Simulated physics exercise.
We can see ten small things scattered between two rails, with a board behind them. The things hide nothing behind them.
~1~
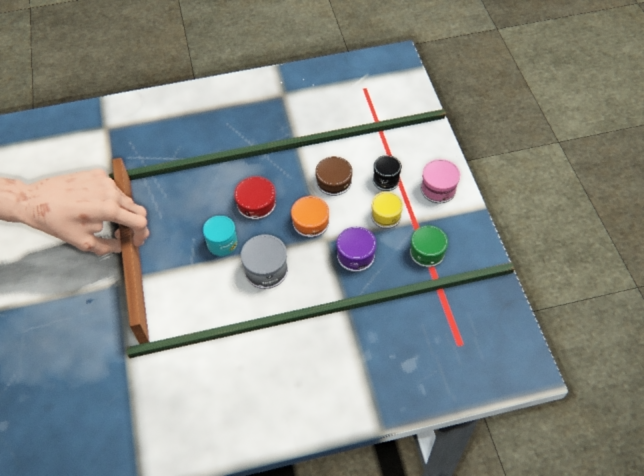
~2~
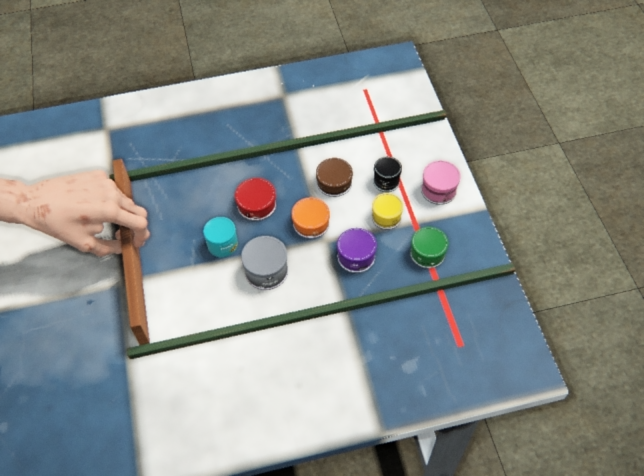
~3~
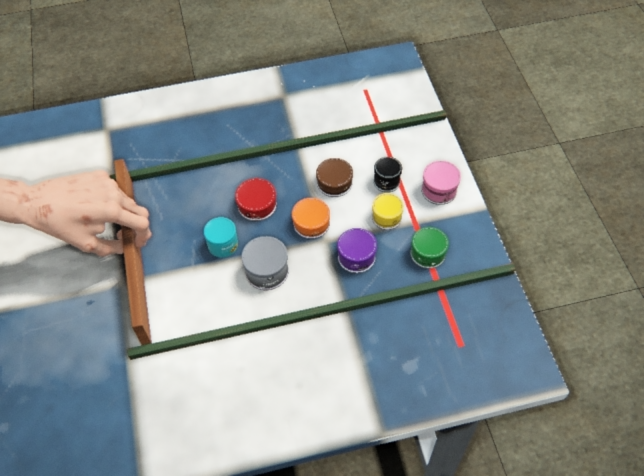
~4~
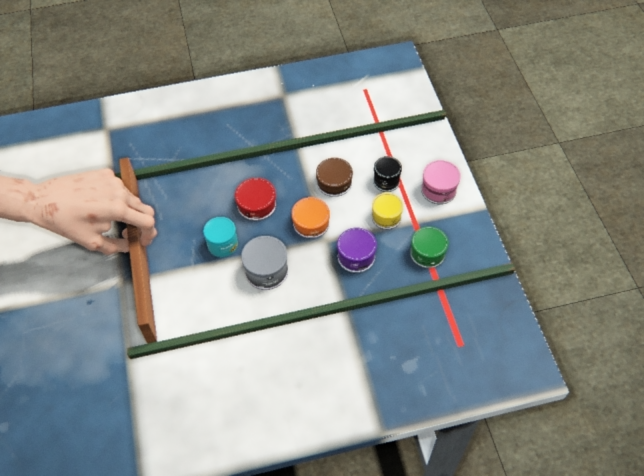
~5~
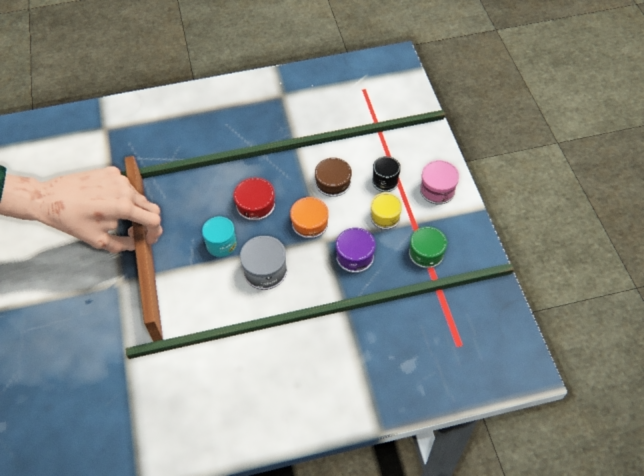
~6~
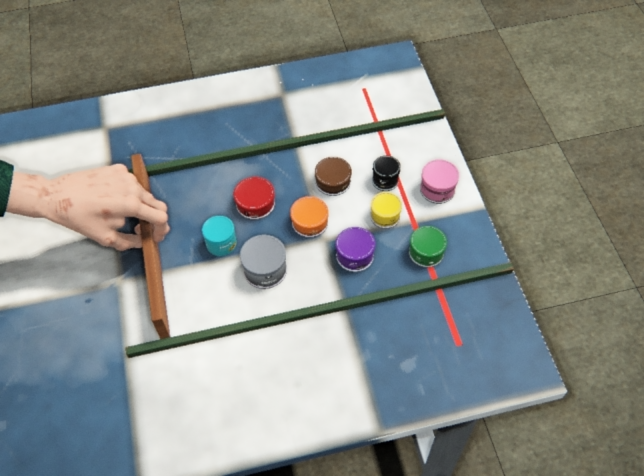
A hand gripping a wooden board at the left end of two green rails stays almost still at first, then slides the board a short way to the right. Ten colourful round pots and tins sit scattered between the rails, some near a red line, and stay in place, untouched by the board.
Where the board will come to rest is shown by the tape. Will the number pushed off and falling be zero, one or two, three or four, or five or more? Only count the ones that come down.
It will be one or two.
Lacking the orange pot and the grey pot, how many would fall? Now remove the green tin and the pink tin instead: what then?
0 and 0.
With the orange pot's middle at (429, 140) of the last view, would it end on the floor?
From that start the object is safe.
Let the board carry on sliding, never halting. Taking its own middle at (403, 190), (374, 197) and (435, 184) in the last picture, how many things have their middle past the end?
The counts are 1, 0 and 5, in that order.
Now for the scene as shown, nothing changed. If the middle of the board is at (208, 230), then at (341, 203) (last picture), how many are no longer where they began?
1 and 9.
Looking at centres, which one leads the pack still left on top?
Yellow pot.
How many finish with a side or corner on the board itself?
Count recorded: 3.
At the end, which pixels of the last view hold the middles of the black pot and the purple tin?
(443, 150) and (477, 219), approximately.
Soon after, none off yet; pink tin at rest near (439, 182); green tin at rest near (427, 247); black pot at rest near (386, 174).
Then, none off yet; pink tin at rest near (439, 182); green tin moving near (435, 247); black pot moved a little near (398, 172).
By the end, the number that fall off is one or two; fallen, pink tin.
